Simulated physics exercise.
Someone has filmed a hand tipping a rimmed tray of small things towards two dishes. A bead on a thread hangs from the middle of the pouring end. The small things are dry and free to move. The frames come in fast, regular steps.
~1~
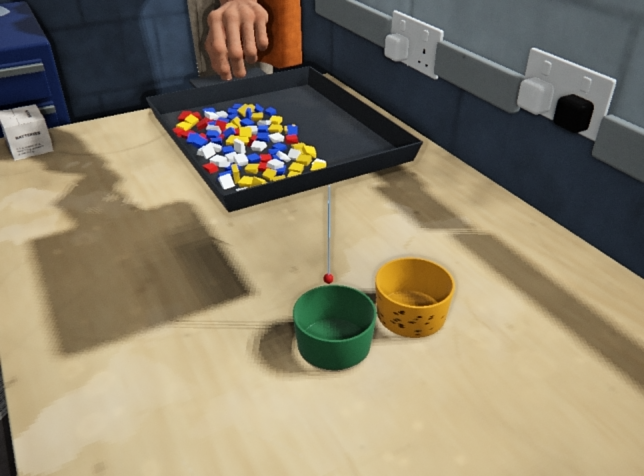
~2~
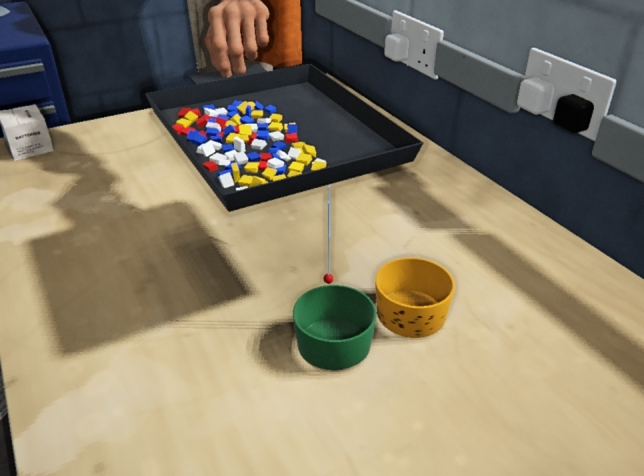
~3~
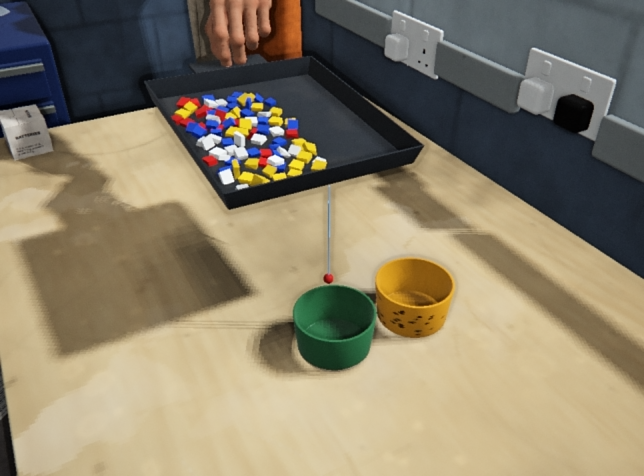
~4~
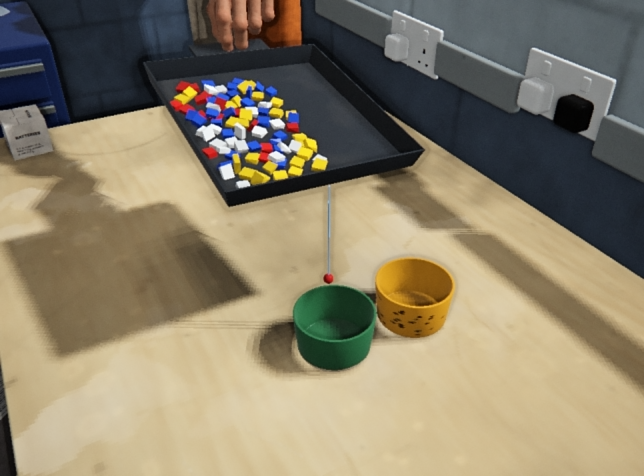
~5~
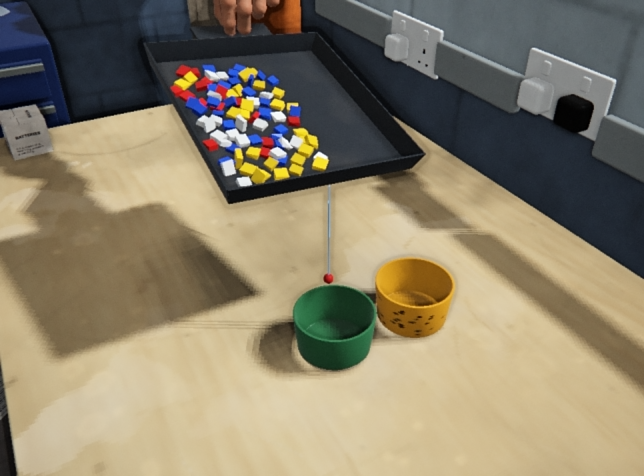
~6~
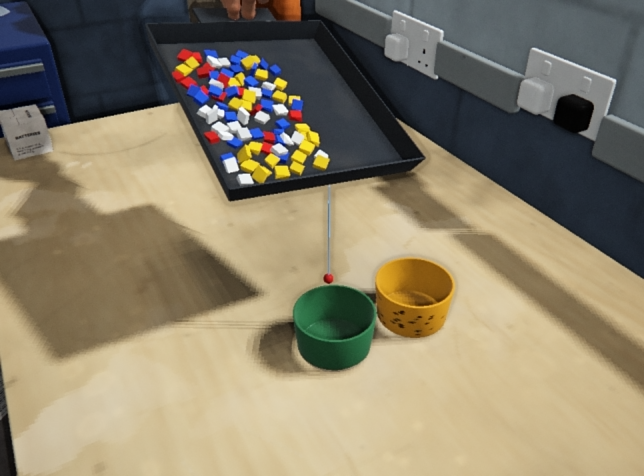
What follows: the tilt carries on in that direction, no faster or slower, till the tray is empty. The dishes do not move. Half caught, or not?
They take the larger part between them.
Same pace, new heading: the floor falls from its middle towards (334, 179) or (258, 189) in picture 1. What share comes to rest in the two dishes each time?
The first gives 60 %, the second 0 %.
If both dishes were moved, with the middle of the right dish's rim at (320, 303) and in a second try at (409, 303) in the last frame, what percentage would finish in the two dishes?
The first gives 0 %, the second 40 %.
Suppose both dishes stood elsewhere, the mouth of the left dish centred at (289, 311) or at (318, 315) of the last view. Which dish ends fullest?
The first try: The right dish. The second: The dish on the right.
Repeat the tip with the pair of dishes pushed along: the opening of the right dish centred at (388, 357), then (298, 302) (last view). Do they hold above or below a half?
First the smaller part, then below a half.
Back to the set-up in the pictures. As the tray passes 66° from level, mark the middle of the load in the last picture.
Close to (360, 163).
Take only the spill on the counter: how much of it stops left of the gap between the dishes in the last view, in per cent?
It comes to 30 per cent or so.
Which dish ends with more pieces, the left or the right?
It is right.
Just after the last frame, tray tipped steeply; almost all on the tray; just a few in the air.
A moment on, tray tipped past a quarter turn; roughly a quarter on the tray; about a tenth in the left dish; roughly a third in the right dish; about a tenth outside both; roughly a quarter in the air.
Further on, tray tipped past a quarter turn; about a tenth in the left dish; roughly two thirds in the right dish; roughly a quarter outside both.
When it is over, tray tipped past a quarter turn; about a tenth in the left dish; roughly two thirds in the right dish; roughly a quarter outside both.
